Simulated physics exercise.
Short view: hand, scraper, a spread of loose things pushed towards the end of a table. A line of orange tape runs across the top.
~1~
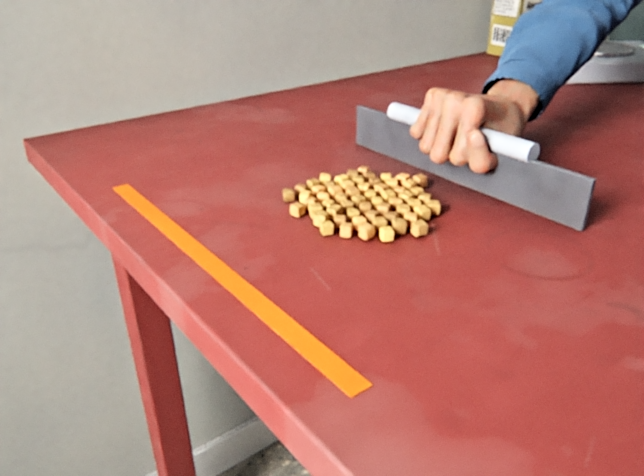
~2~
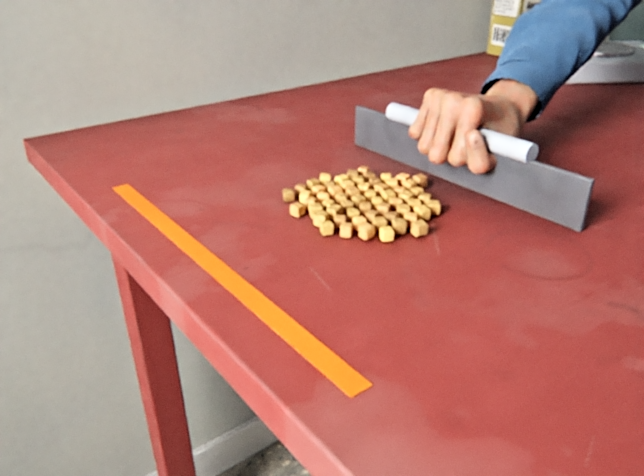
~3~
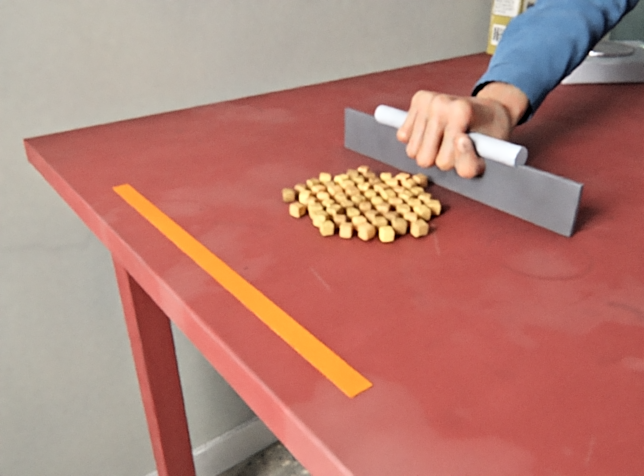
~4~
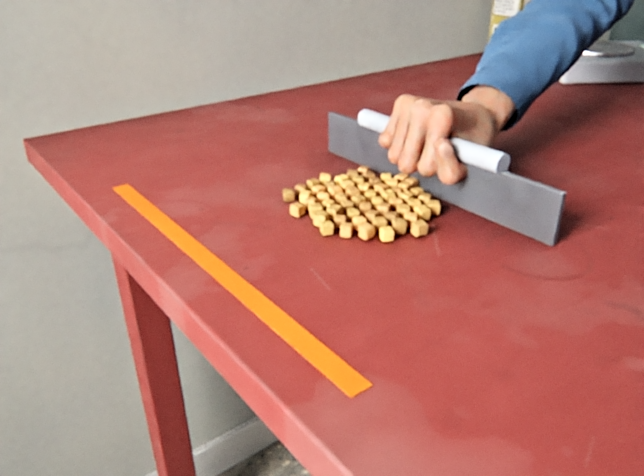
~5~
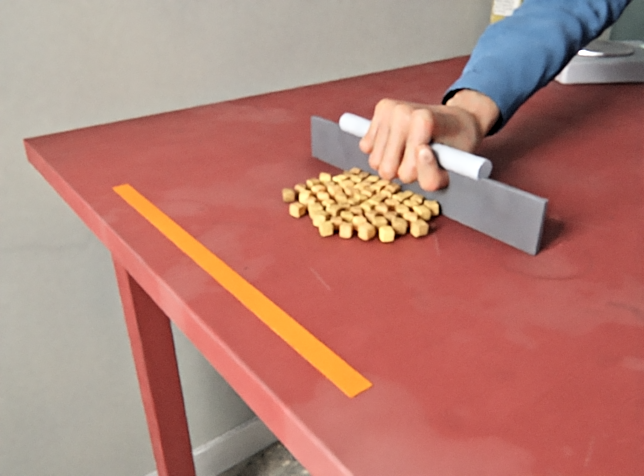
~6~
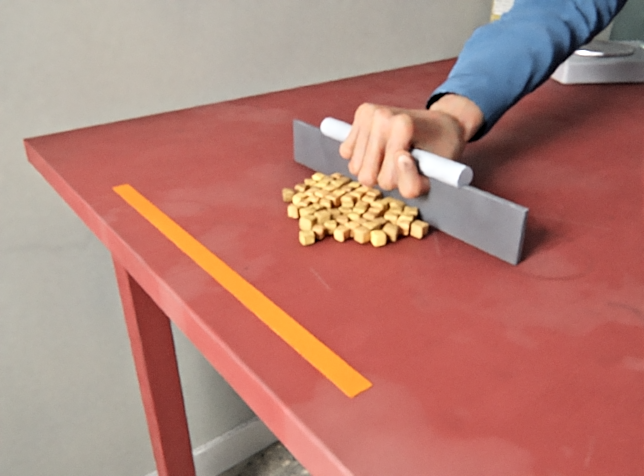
The clip shows a hand gripping the white handle of a flat grey scraper on a red table, at first still, then sliding it left into a heap of small wooden cubes, bunching and pushing them slightly towards an orange tape line.
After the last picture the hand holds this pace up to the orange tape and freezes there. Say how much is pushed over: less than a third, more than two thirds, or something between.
The middle range.
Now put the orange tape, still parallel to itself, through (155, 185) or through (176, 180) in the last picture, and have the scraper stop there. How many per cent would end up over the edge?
First try close to 10 percent, second try close to 0 percent.
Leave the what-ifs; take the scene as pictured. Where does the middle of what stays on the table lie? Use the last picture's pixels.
(186, 276), give or take.
Just after the last frame, scraper still moving, near (298, 182); heap all on the table, its front near (208, 243).
A moment on, scraper stopped at the orange tape; heap roughly a third over the edge.
Further on, scraper stopped at the orange tape; heap roughly half over the edge.
When it is over, scraper stopped at the orange tape; heap roughly half over the edge.
